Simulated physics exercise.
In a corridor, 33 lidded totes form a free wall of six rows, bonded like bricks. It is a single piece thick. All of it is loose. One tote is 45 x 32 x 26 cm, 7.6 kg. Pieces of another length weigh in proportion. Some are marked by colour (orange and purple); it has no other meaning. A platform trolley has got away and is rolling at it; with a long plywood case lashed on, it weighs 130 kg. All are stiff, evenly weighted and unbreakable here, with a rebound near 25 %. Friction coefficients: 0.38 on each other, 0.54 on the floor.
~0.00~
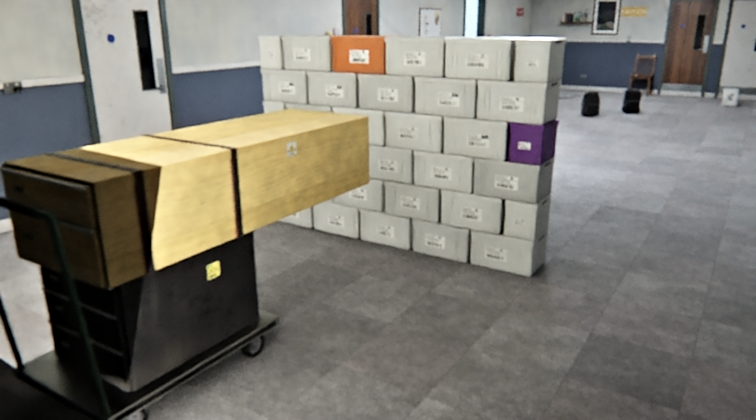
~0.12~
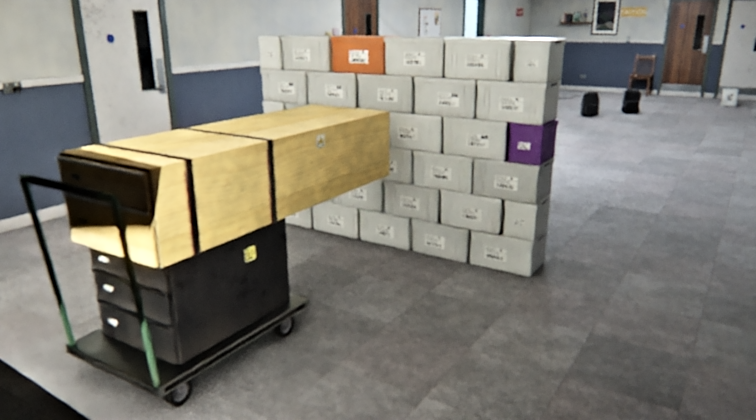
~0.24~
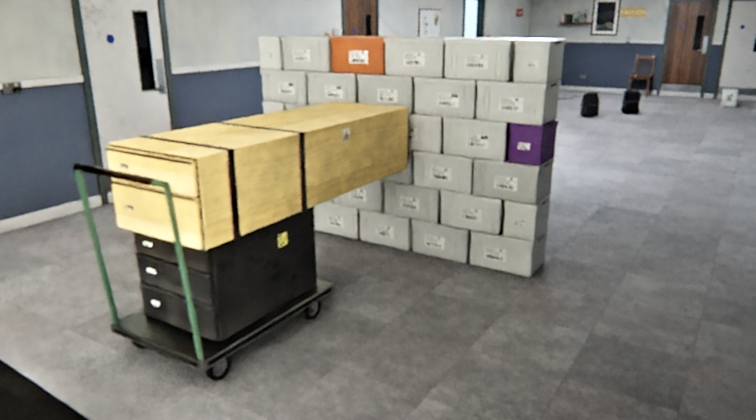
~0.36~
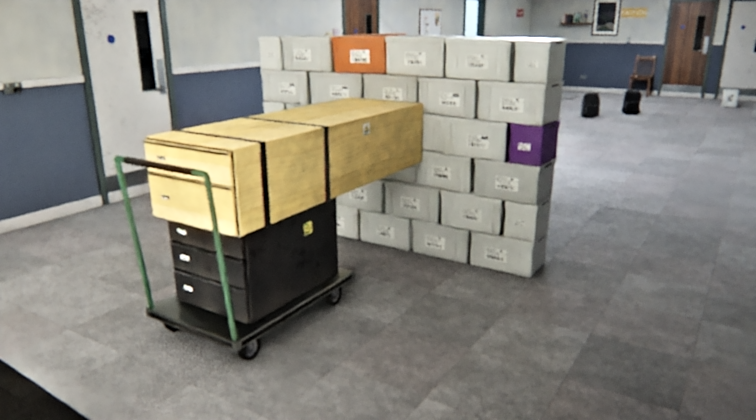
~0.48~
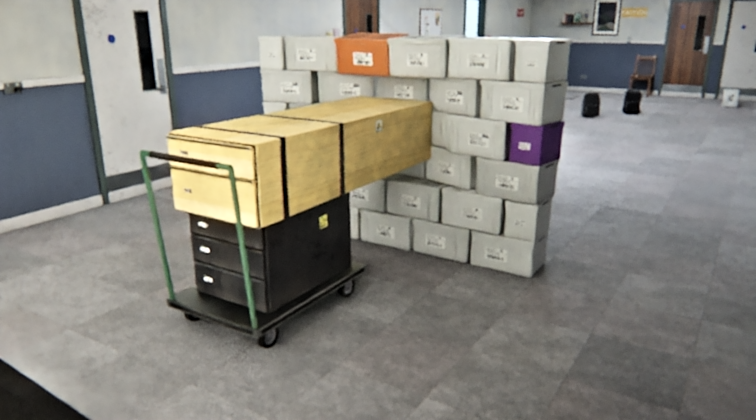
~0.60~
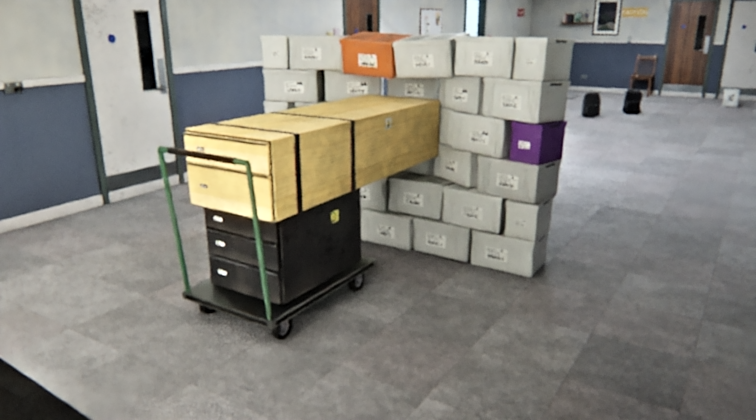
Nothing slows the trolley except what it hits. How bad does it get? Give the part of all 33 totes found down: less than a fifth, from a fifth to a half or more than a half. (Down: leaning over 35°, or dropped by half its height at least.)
More than a half of them.
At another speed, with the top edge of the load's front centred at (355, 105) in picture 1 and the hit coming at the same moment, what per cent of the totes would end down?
In that case about 0 per cent.
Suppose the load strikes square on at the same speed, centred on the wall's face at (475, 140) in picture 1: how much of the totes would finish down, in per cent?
Then about 40 per cent.
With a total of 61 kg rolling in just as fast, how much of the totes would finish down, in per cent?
In that case about 0 per cent.
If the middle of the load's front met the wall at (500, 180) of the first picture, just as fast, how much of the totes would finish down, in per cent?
In that case about 30 per cent.
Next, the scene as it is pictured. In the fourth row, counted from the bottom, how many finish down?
4 from that row.
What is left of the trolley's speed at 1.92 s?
Roughly 0.2 m/s.
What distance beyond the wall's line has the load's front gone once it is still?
Some 95 cm beyond.
After 0.94 s, load 52 cm past the wall's line, still rolling; 3 of the 33 totes down; orange tote 24° from how it stood, 8 cm lower; purple tote 40 mm from its place.
After 1.32 s, load 70 cm past the wall's line, still rolling; 19 of the 33 totes down; orange tote 55° from how it stood, 41 cm lower; purple tote 40 mm from its place.
After 1.92 s, load 93 cm past the wall's line, still rolling; 19 of the 33 totes down; orange tote 95 cm lower; purple tote 43 mm from its place.
In the end (4.1 s), load 94 cm past the wall's line, stopped; 19 of the 33 totes down; orange tote 96 cm lower; purple tote 42 mm from its place. That is 58 per cent. From the last view, middles, orange tote near (444, 155), purple tote near (538, 142).
